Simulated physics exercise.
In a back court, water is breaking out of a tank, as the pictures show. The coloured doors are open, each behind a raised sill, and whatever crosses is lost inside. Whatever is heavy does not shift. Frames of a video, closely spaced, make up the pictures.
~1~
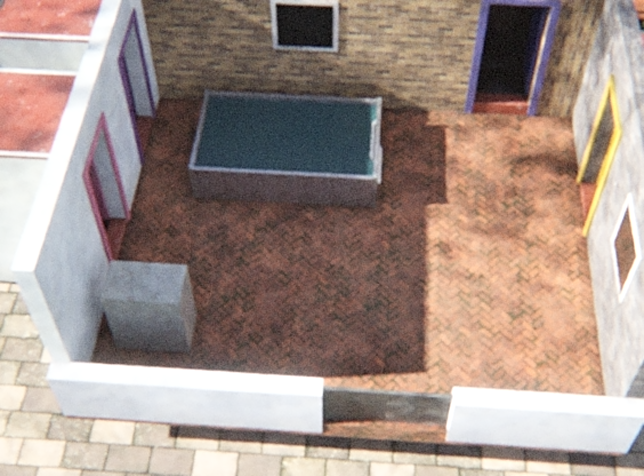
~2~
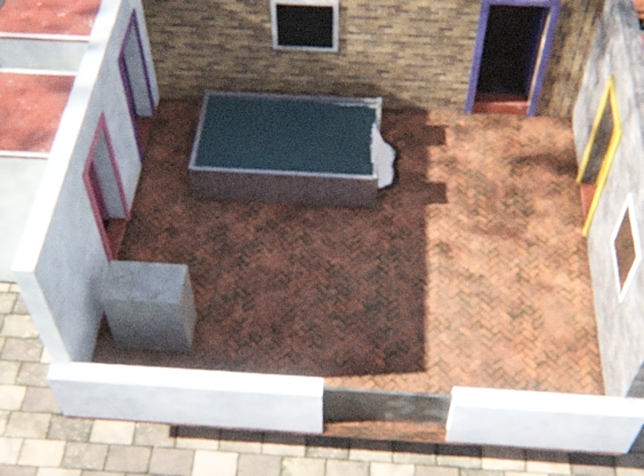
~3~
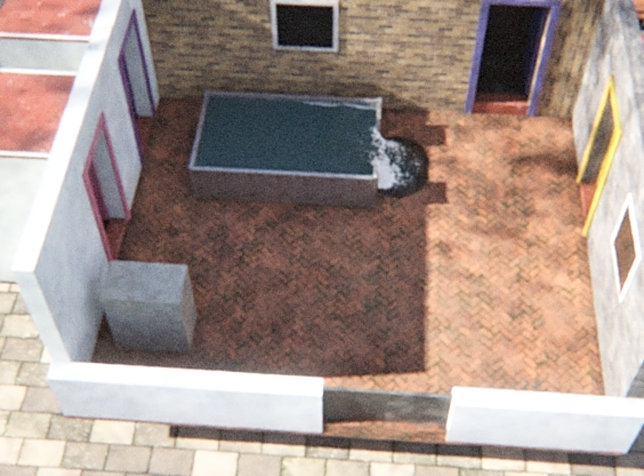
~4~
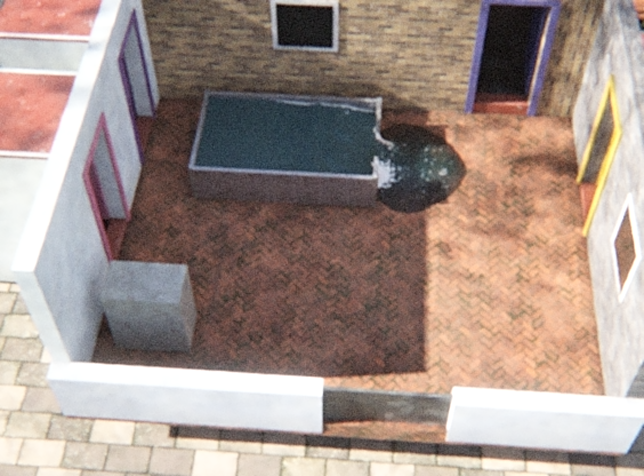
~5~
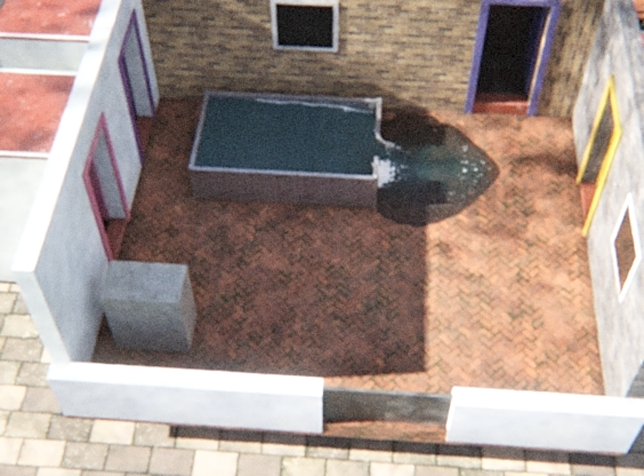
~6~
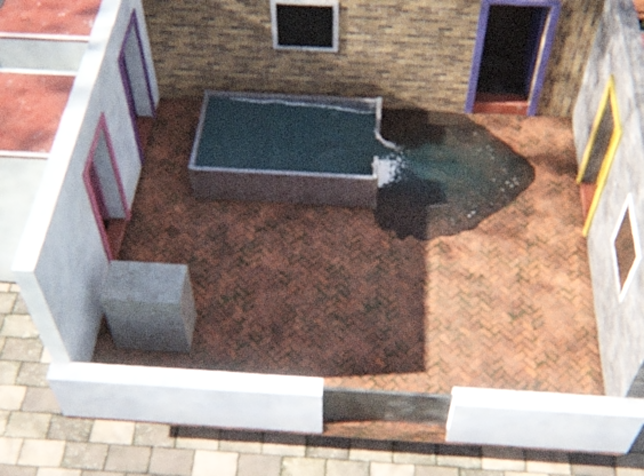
In a walled brick courtyard with coloured doorways, a full tank sat still, then water burst from its right end and spread across the paving to the right in a widening dark pool.
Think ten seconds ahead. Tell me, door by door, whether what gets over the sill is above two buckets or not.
Purple door: Not above; blue door: Not above; pink door: Not above; yellow door: Above.
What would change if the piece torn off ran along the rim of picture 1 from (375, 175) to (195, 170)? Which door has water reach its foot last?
The one in blue is last in line.
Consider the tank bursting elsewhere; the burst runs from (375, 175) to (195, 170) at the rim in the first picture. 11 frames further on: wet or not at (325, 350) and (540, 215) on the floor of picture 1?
Taking them in turn, they come out soaked and spared.
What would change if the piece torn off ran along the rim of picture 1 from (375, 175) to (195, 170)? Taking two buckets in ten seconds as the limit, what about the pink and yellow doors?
In that case the pink door undershoots, while the yellow door undershoots.
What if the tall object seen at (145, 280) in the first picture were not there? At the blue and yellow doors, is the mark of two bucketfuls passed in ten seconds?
As I see it, blue stays beneath and yellow rises above.
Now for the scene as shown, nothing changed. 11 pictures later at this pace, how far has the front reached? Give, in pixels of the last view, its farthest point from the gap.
My pick would be pixel (589, 329).
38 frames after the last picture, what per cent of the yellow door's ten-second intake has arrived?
The figure is near 80 per cent.
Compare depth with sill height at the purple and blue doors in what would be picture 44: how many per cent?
About 0 and 60 %.
A moment on, water covers 25 % of the floor; the purple door not reached, the blue door wet at the sill, nothing in, the pink door not reached, the yellow door under two buckets in.
Next, water covers 30 % of the floor; the purple door not reached, the blue door wet at the sill, nothing in, the pink door not reached, the yellow door over two buckets in.
Then, water covers 35 % of the floor; the purple door not reached, the blue door wet at the sill, nothing in, the pink door not reached, the yellow door far over two buckets in.
Later, water covers 55 % of the floor; the purple door not reached, the blue door wet at the sill, nothing in, the pink door not reached, the yellow door far over two buckets in.
In the end, water covers 95 % of the floor; the purple door wet at the sill, nothing in, the blue door wet at the sill, nothing in, the pink door wet at the sill, nothing in, the yellow door far over two buckets in.
